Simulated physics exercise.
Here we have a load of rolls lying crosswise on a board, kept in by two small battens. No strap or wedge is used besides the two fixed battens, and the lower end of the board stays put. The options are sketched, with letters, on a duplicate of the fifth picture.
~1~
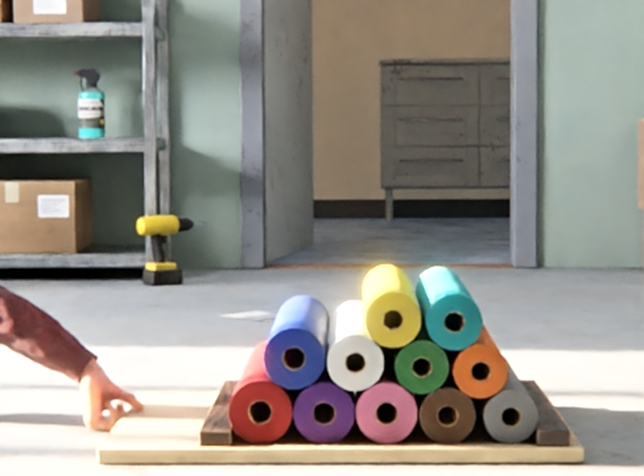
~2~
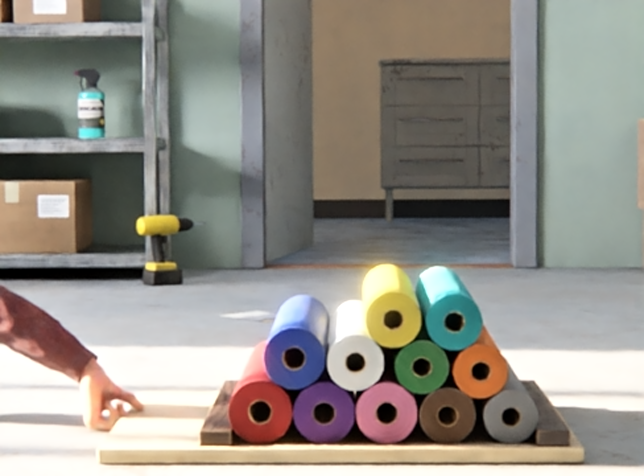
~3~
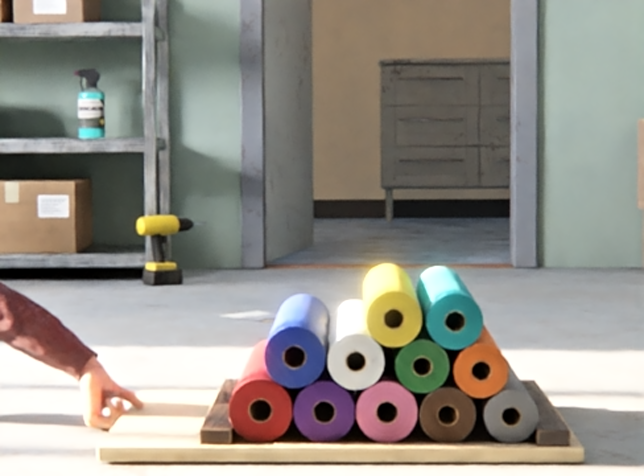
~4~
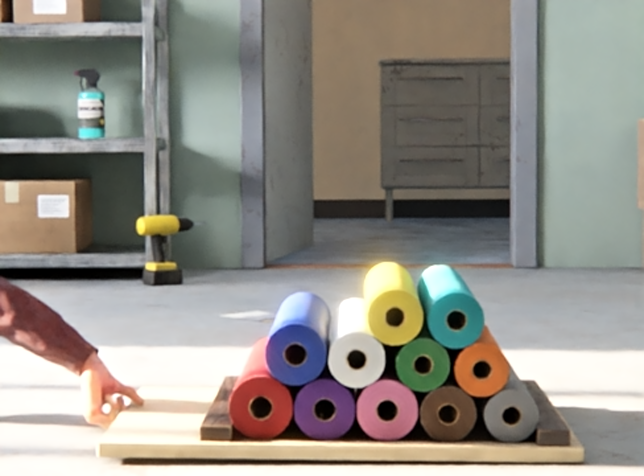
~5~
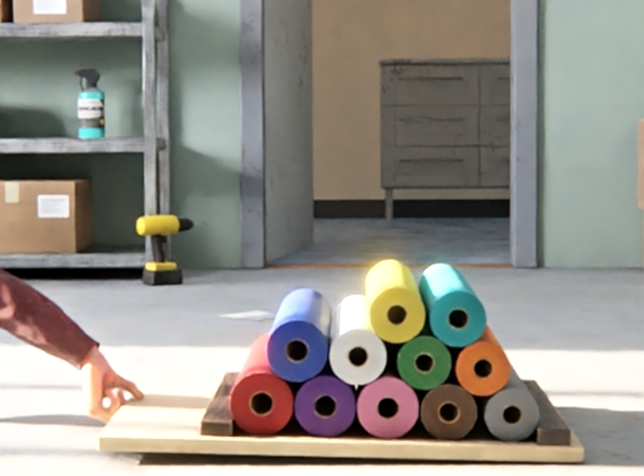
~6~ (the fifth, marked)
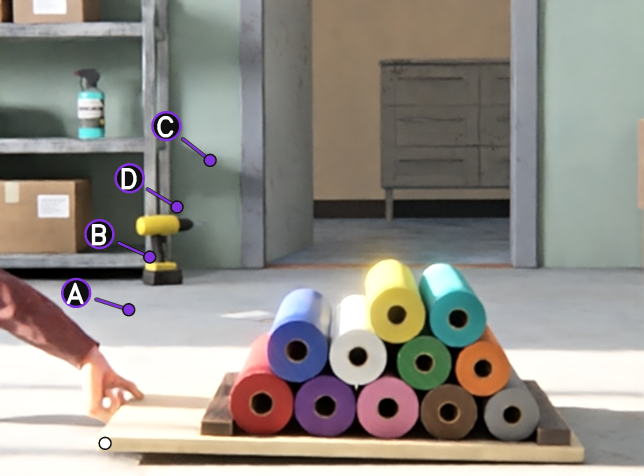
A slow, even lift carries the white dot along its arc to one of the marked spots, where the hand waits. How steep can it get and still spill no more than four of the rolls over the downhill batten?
Up to B.
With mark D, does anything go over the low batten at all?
Yes, at D.
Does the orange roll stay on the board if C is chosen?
No.
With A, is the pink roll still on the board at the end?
Yes.
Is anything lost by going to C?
Yes.
On the marked copy, A at (129, 310); B at (150, 257); C at (210, 160); D at (177, 207); the white dot at (105, 443).
Taking B. A third of the way, board at 16°.
Two thirds of the way, board at 25°.
When it is over, board at 25°, none over the low batten.
As for the rest, A none over the low batten; C six over the low batten; D six over the low batten.
